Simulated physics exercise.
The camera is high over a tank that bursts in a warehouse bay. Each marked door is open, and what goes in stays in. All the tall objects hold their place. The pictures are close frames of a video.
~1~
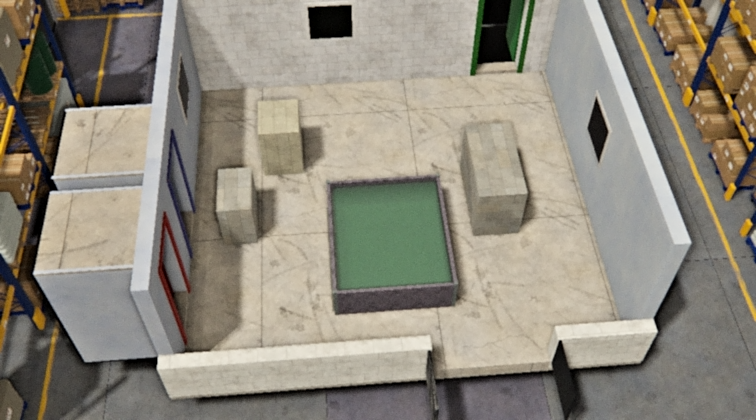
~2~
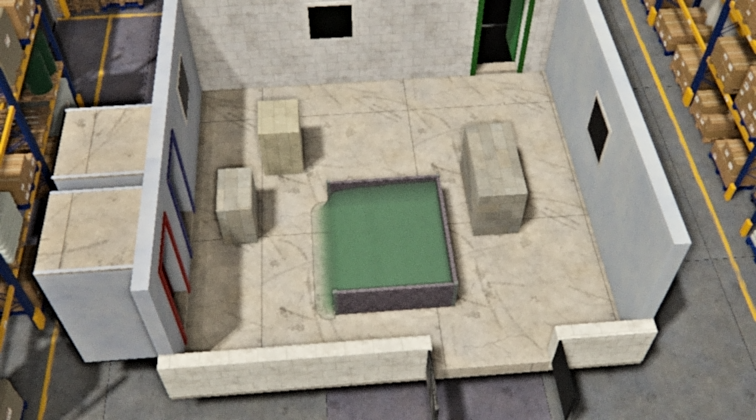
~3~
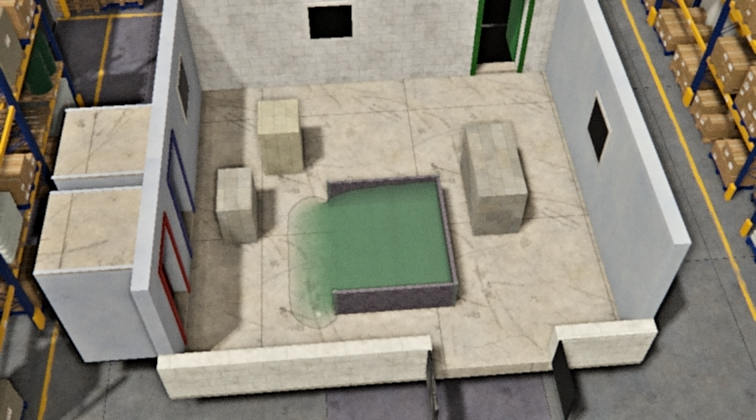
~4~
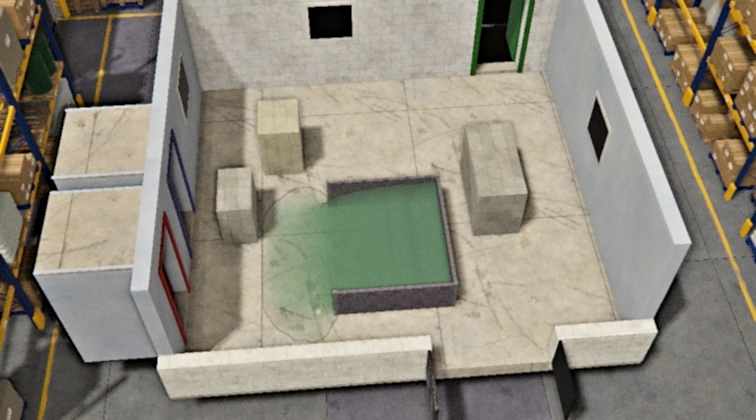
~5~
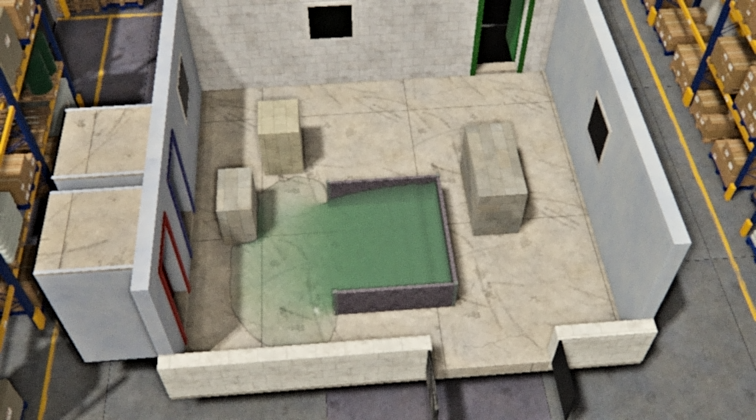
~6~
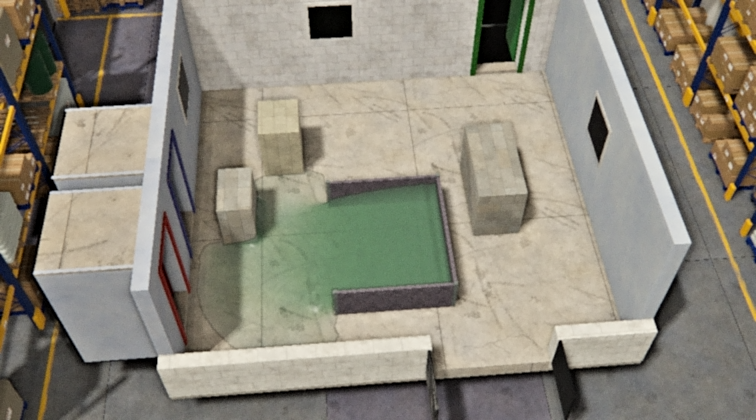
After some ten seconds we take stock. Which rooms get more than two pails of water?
In the end: The blue door takes more than that; the red door takes more than that; the green door stays under that.
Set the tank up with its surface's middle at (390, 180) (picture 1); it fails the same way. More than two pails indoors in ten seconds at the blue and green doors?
My reading: Blue lets less in; green lets less in.
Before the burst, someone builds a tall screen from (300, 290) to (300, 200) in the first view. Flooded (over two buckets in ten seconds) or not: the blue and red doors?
The blue one is under; the red one lets more in.
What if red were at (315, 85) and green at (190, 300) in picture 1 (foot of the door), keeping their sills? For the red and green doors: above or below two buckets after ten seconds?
In short: Red is under, green goes over.
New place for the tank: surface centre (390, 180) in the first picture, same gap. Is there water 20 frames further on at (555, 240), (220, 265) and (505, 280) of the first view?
As listed: Clear, awash, dry.
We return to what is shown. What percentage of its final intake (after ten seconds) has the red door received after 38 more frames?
Some 100 per cent.
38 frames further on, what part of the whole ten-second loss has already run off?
I make it 85 per cent.
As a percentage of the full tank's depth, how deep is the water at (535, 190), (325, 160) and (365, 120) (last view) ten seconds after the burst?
In turn 10, 6 and 6 in a hundred.
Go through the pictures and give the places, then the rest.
The first picture shows the water tank at (389, 233) is whole and still.
In the second picture, the front is at (333, 317), out from the gap at (334, 250).
In the third picture, the front is at (319, 324), out from the gap at (334, 251).
In the fourth picture, water pours out at (334, 252) and has run to (298, 335).
In the fifth picture, water pours out at (334, 252) and has run to a hidden place.
In the sixth picture, the front is at (209, 313), out from the gap at (334, 252).
A moment on, water covers 25 % of the floor; the blue door under two buckets in, the red door over two buckets in, the green door not reached.
Next, water covers 35 % of the floor; the blue door under two buckets in, the red door far over two buckets in, the green door not reached.
Then, water covers 45 % of the floor; the blue door over two buckets in, the red door far over two buckets in, the green door not reached.
Later, water covers 80 % of the floor; the blue door over two buckets in, the red door far over two buckets in, the green door not reached.
In the end, water covers 100 % of the floor; the blue door over two buckets in, the red door far over two buckets in, the green door wet at the sill, nothing in.
